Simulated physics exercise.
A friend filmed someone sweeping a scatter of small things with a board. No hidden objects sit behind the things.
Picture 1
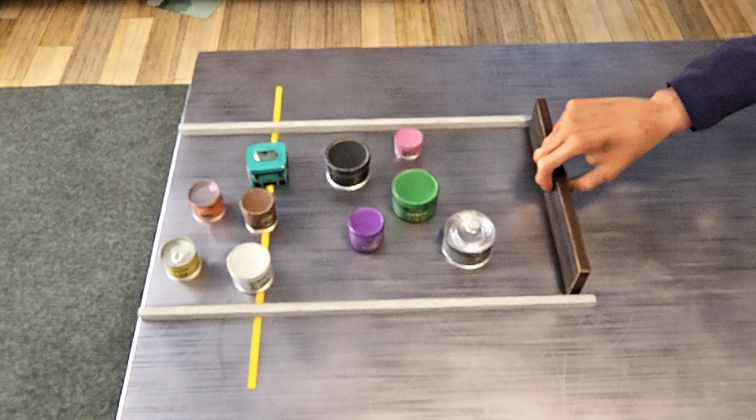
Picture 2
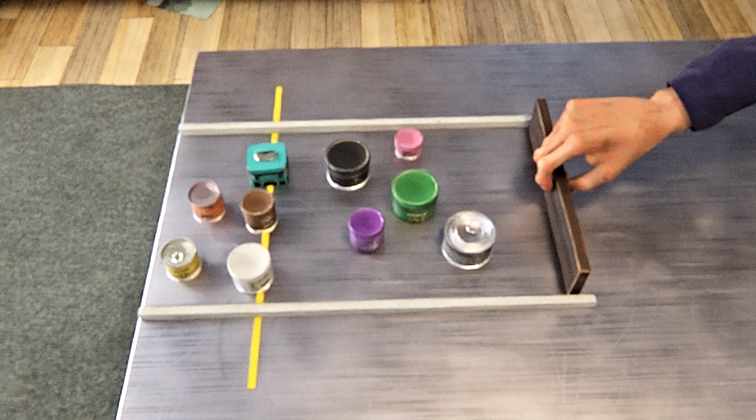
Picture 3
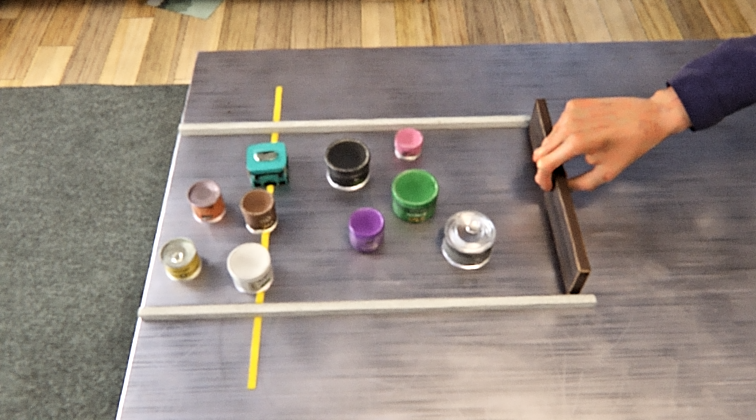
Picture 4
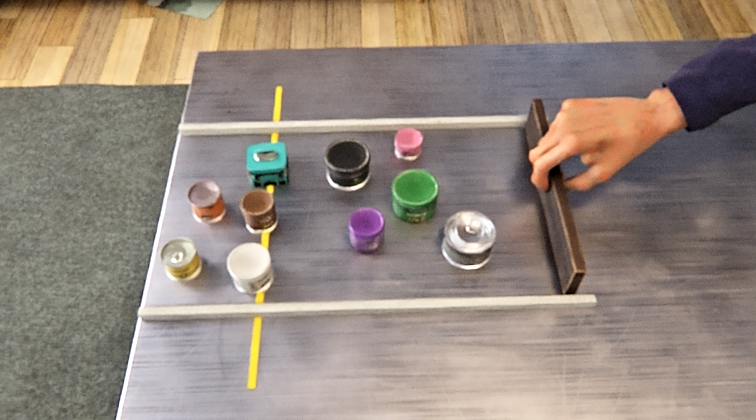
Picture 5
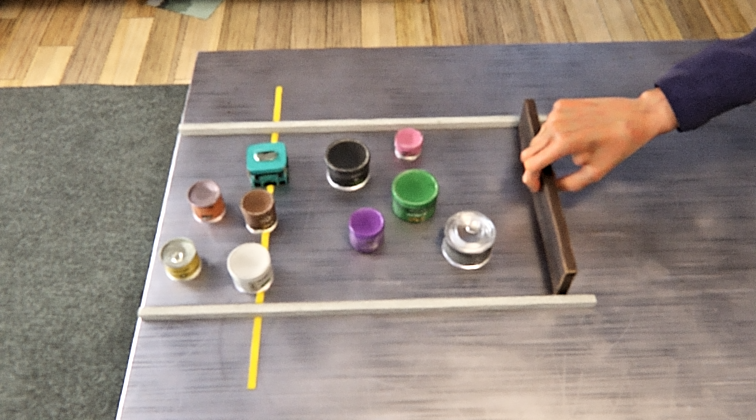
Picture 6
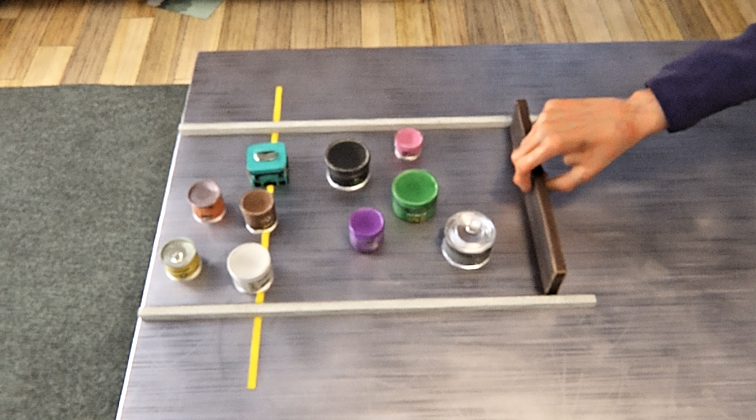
A hand slides a dark board slightly left toward scattered small pots, which stay still.
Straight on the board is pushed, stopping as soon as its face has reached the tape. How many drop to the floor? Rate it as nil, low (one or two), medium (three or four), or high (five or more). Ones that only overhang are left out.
Nil.
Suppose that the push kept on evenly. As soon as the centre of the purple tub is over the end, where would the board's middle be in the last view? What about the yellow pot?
Estimated middle: (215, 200), and (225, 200) for the other.
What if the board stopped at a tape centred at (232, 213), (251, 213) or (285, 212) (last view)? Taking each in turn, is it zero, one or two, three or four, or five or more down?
Either one or two; just one or two; no fall at all.
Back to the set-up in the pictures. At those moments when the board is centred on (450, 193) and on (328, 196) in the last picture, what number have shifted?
First 1, after that 7.
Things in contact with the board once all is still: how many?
The answer is 4.
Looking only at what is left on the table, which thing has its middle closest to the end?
It's the orange pot that is foremost.
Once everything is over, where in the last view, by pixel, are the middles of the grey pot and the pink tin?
I'd put one at around (237, 252) and the other at around (260, 143).
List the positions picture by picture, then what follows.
In the first frame, yellow pot (181, 259); orange pot (207, 201); white pot (251, 269); board (556, 190); tape (268, 212).
In the second frame, orange pot (207, 201); grey pot (469, 239).
In the third frame, white pot (251, 269); brown tin (259, 211).
In the fourth frame, yellow pot (181, 259); black pot (348, 164).
In the fifth frame, orange pot (207, 201); turquoise case (268, 165).
In the sixth frame, yellow pot (181, 259); orange pot (207, 201); white pot (251, 269); board (535, 191); tape (268, 212).
A little later, none off yet; yellow pot at rest near (181, 259); orange pot at rest near (207, 201); white pot at rest near (251, 269).
When it is over, the number that fall off is zero.
